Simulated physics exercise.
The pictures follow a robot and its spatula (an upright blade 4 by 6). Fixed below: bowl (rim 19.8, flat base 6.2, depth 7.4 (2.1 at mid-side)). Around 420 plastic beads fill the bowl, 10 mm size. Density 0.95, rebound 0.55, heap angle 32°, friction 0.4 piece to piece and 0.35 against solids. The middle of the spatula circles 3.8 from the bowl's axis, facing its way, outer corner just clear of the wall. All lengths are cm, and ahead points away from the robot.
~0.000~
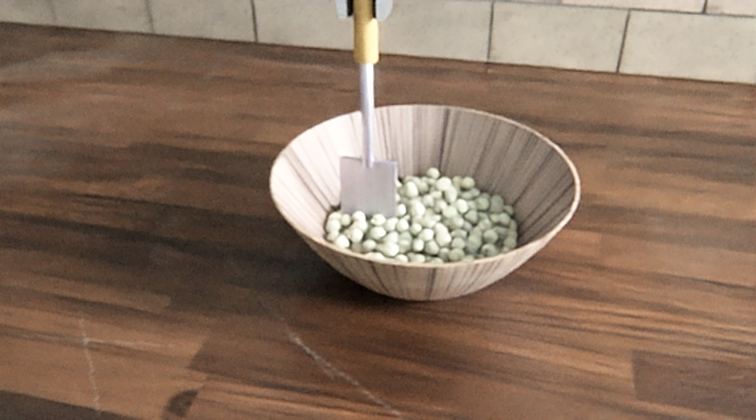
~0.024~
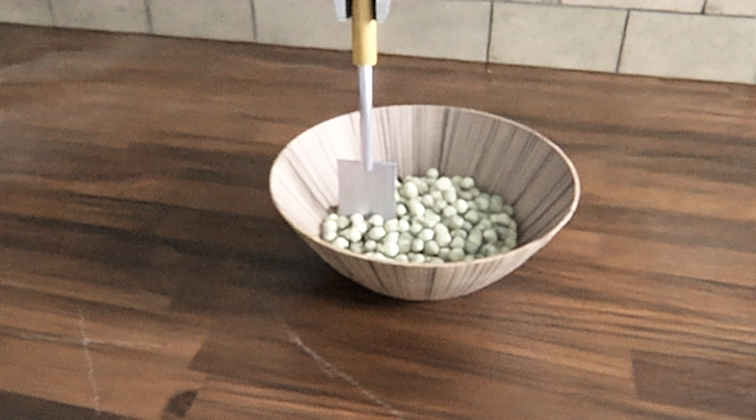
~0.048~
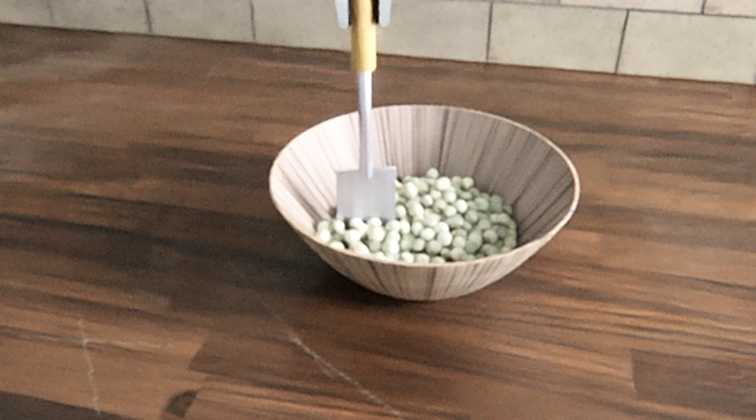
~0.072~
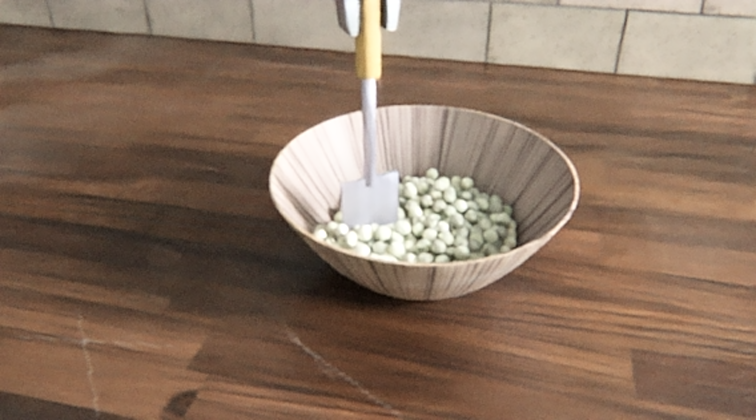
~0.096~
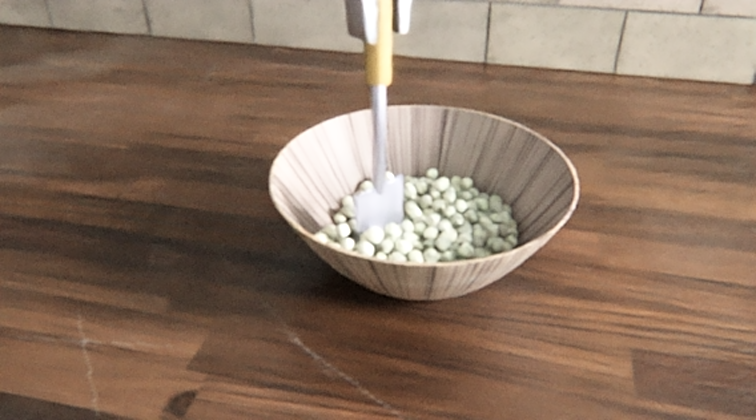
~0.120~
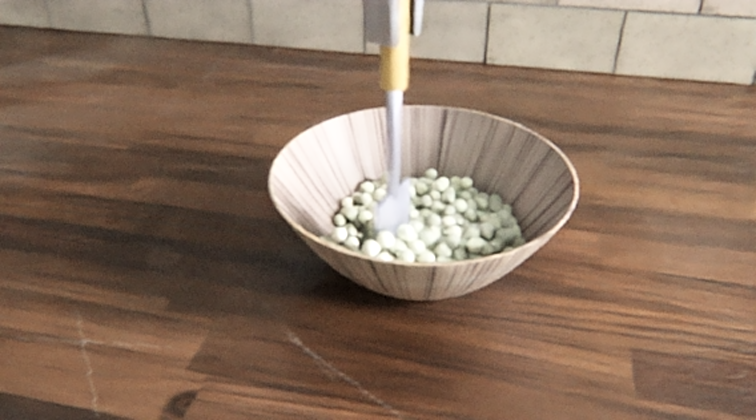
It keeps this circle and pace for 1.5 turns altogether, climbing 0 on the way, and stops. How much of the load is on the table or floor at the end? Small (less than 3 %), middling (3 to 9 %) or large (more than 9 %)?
Answer: Small; less than 3 % of the plastic beads finish on the table or floor.
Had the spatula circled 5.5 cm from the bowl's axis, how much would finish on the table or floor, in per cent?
In that case some 0 per cent.
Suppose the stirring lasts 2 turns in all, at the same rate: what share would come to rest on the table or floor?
In that case some 0 per cent.
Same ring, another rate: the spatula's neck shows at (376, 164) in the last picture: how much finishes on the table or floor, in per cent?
About 0 per cent.
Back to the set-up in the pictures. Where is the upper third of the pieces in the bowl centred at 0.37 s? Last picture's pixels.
At about (445, 153).
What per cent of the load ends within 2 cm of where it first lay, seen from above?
Some 5 per cent.
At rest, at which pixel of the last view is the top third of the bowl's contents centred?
Around (484, 201).
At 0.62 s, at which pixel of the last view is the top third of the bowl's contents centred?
At about (394, 252).
After 0.37 s, 253° round, highest piece 8 above the table; 422 in the bowl.
After 0.62 s, 75° round, highest piece 8 above the table; 418 in the bowl, 4 on the table or floor.
After 0.95 s, 180° round, highest piece 7 above the table; 418 in the bowl, 4 on the table or floor.
After 1.65 s, 180° round, highest piece 6 above the table; 418 in the bowl, 4 on the table or floor.
At rest, 418 in the bowl, 4 on the table or floor. That is 1 % on the table or floor.
